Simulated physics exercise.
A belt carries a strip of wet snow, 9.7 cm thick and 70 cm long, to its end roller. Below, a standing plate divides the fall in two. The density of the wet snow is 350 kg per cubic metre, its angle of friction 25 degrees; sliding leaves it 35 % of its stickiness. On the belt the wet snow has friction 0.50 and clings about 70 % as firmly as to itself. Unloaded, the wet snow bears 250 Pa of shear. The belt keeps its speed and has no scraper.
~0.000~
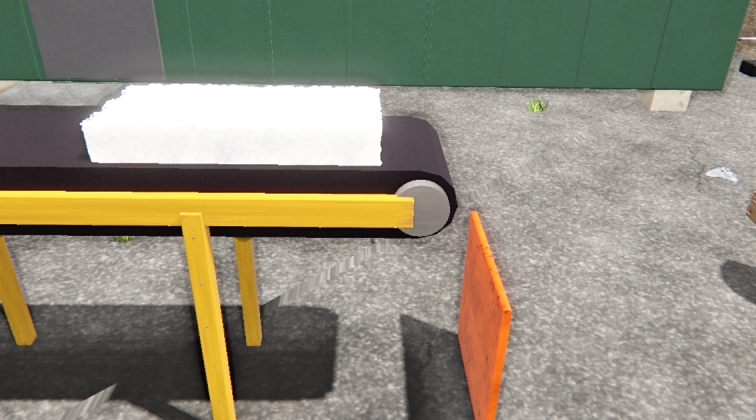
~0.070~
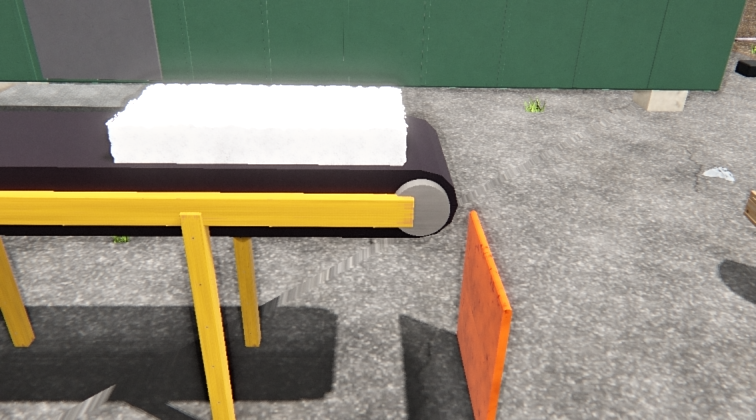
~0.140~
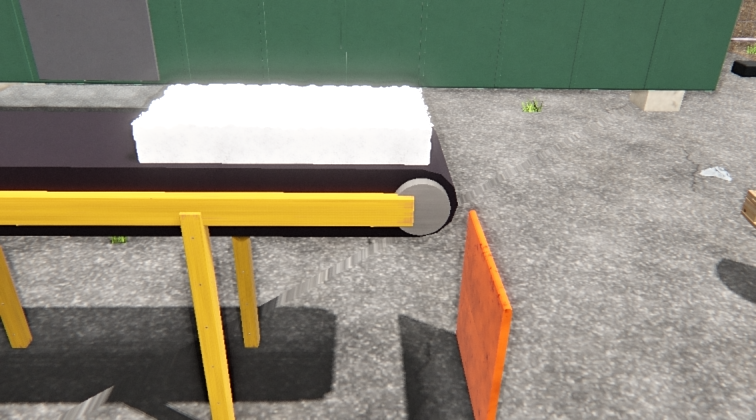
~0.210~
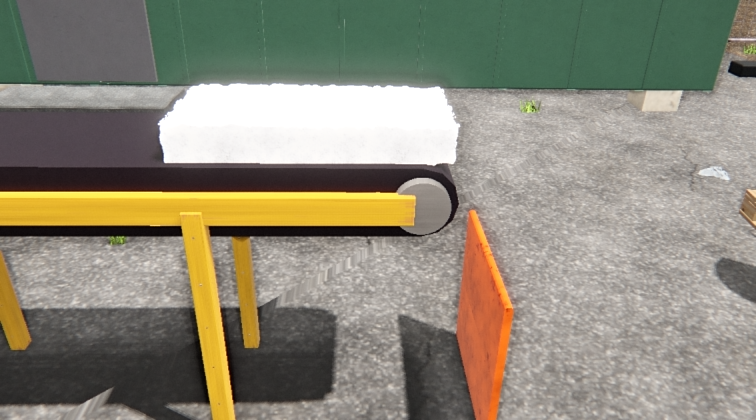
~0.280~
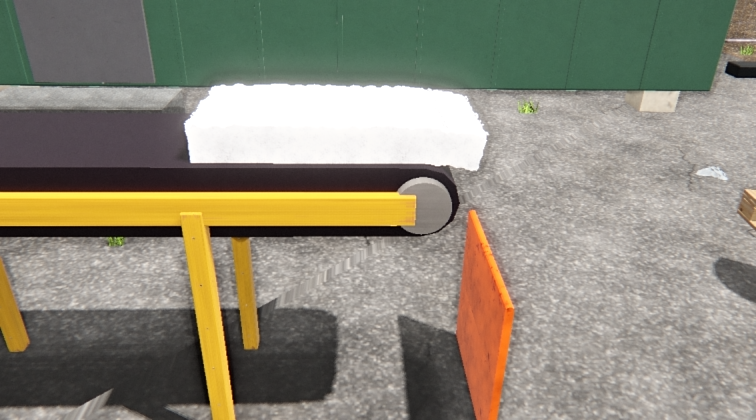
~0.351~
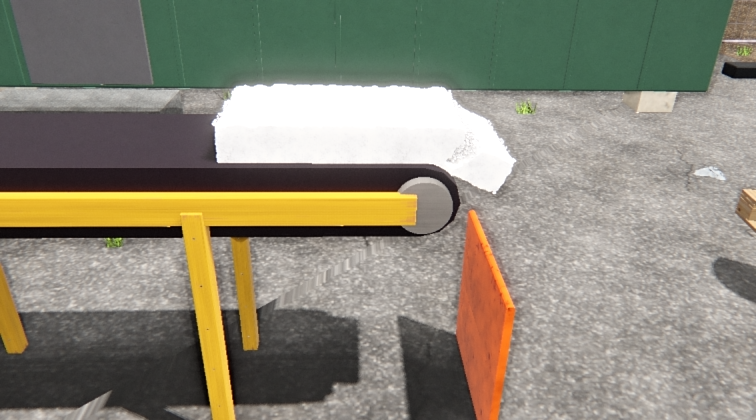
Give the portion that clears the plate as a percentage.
The portion that clears the plate is near 94 %.
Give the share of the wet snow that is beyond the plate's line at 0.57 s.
Near 25 %.
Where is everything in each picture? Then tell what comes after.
In the first frame, front end of the wet snow at (379, 129).
In the second frame, front end of the wet snow at (404, 164).
In the third frame, front end of the wet snow at (430, 138), 3 % of it past the top of the roller, in one piece.
In the fourth frame, front end of the wet snow at (457, 139), 12 % of it past the top of the roller, in one piece.
In the fifth frame, front end of the wet snow at (485, 144), 21 % of it past the top of the roller, cracking.
In the sixth frame, front end of the wet snow at (512, 163), 29 % of it past the top of the roller, cracking.
By 0.57 s, 24 % is beyond the plate's line.
By 0.83 s, 53 % is beyond the plate's line.
By 1.09 s, 88 % is beyond the plate's line.
By 1.35 s, 94 % is beyond the plate's line.
By 2.58 s, at the end, 94 % is beyond the plate's line.
